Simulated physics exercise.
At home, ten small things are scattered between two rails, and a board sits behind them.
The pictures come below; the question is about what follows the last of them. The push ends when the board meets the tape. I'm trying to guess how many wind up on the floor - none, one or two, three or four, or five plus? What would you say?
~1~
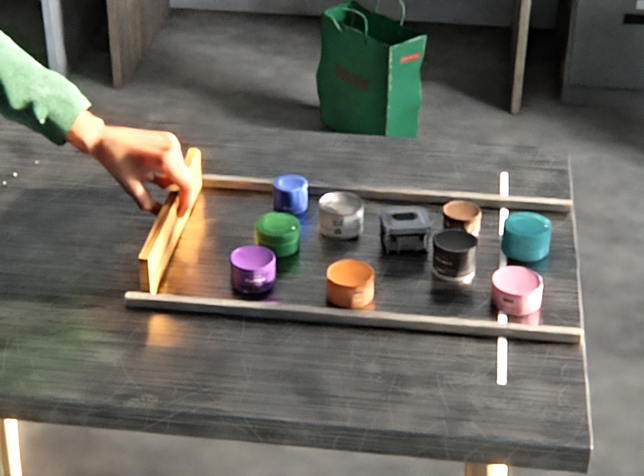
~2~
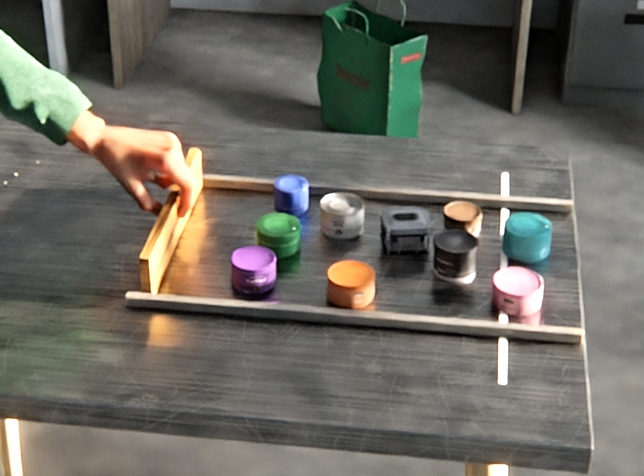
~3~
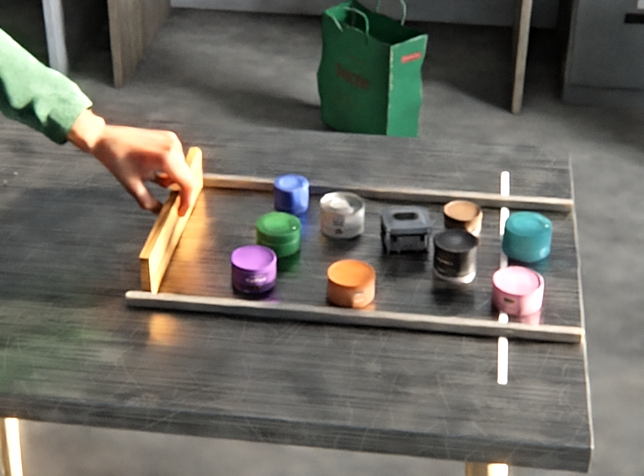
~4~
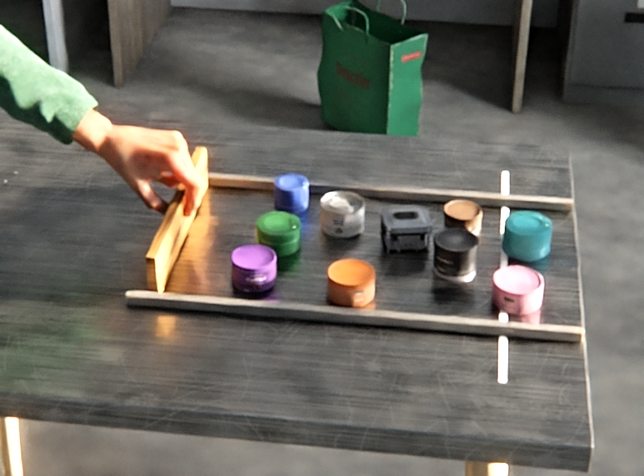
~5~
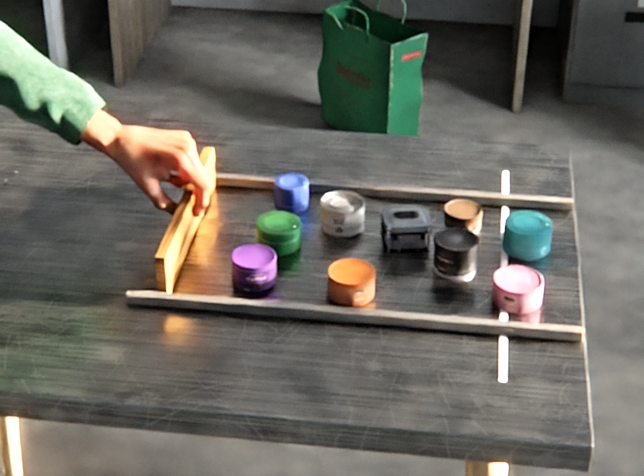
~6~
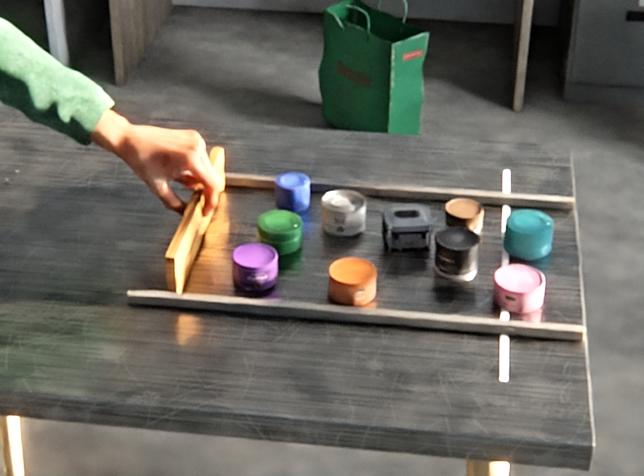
I would say one or two.
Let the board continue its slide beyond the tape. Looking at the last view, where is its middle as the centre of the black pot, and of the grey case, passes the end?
Black pot: (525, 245); grey case: (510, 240).
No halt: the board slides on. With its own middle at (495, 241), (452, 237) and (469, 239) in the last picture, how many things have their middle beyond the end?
Middles past end - pos 1: 2, pos 2: 0, pos 3: 1.
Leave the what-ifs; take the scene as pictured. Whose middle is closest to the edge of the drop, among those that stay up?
Grey case.
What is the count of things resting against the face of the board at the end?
Count recorded: 4.
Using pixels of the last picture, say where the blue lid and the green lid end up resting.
Listed as asked: First (524, 205), and then (529, 252).
Soon after, none off yet; turquoise lid at rest near (528, 234); pink tub at rest near (518, 289); brown tin at rest near (464, 216).
After that, none off yet; turquoise lid at rest near (528, 234); pink tub at rest near (518, 289); brown tin moving near (468, 216).
In the end, the number that fall off is one or two; gone, pink tub and turquoise lid.
